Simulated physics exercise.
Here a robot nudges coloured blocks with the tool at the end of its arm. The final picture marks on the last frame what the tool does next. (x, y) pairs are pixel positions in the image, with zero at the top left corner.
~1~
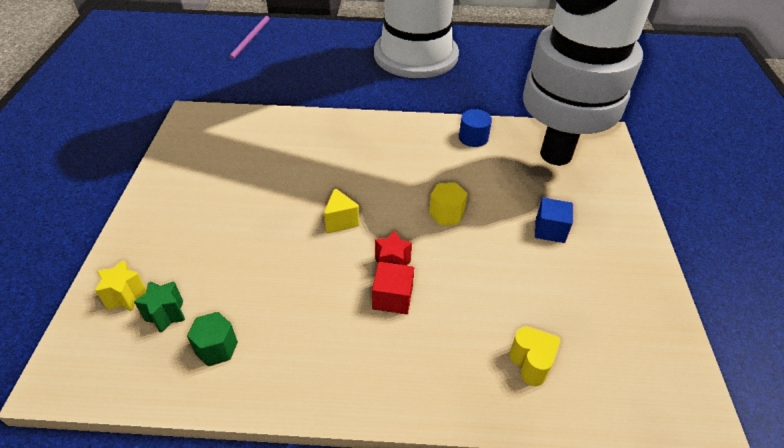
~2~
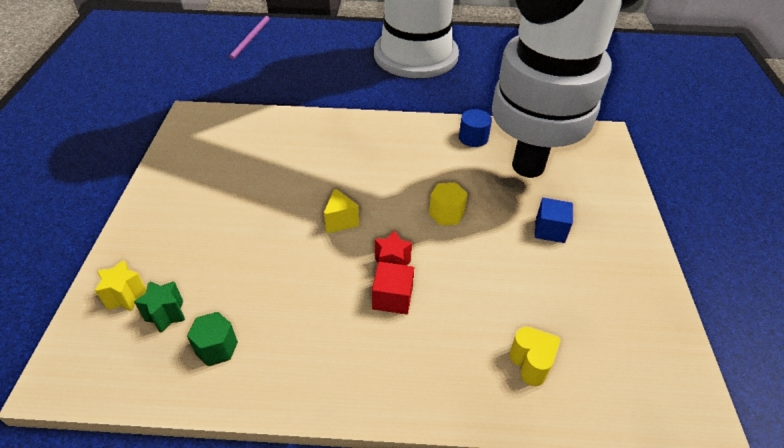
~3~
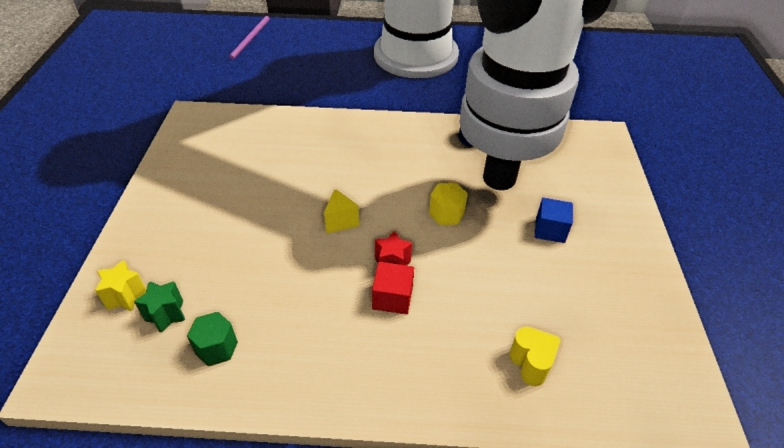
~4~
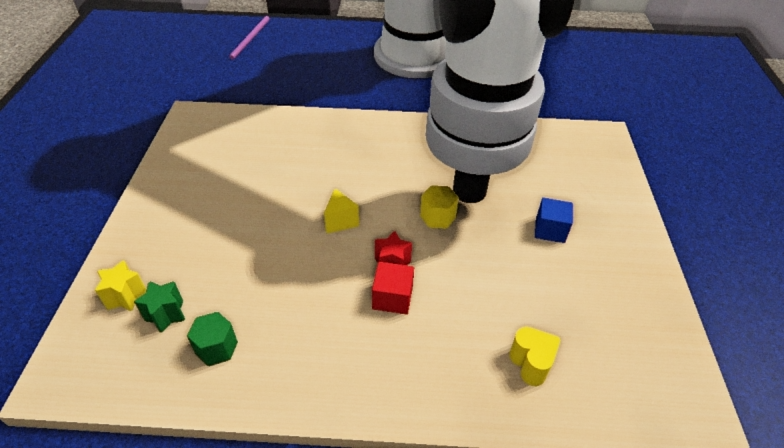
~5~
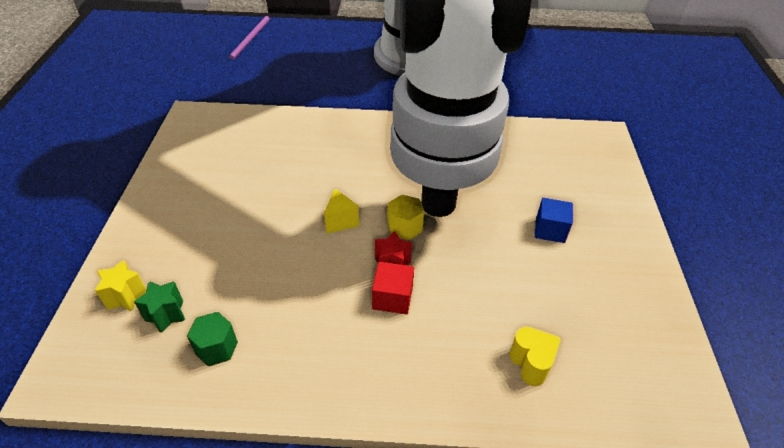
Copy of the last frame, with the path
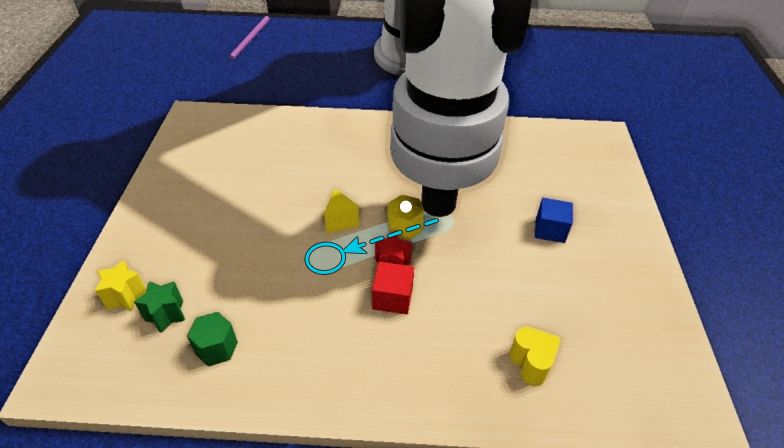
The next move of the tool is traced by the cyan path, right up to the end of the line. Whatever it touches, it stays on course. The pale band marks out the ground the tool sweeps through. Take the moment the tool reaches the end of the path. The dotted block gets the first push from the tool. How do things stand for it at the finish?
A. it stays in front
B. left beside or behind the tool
My answer is option A.
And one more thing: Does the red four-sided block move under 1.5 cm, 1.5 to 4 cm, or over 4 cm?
Below 1.5 cm.
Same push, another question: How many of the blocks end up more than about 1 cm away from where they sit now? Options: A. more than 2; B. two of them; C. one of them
The one that fits is C, one of them.
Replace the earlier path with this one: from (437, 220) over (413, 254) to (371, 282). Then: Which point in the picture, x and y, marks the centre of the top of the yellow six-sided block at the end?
It should be at about (389, 213).
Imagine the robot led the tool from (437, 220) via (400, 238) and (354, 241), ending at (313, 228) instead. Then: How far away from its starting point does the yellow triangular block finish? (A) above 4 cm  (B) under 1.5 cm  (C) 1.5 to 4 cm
Choice C: 1.5 to 4 cm.
Drawn move, from (437, 220) directly to (325, 258); the dot is on the yellow six-sided block.
On the path given first. One third of the way, tool at (401, 218); yellow six-sided block at (366, 218).
Two thirds of the way, tool at (363, 230); yellow six-sided block at (326, 228).
At the end, tool at (324, 244); red star-shaped block still; red four-sided block still; yellow six-sided block at (286, 238), turned 20° clockwise.
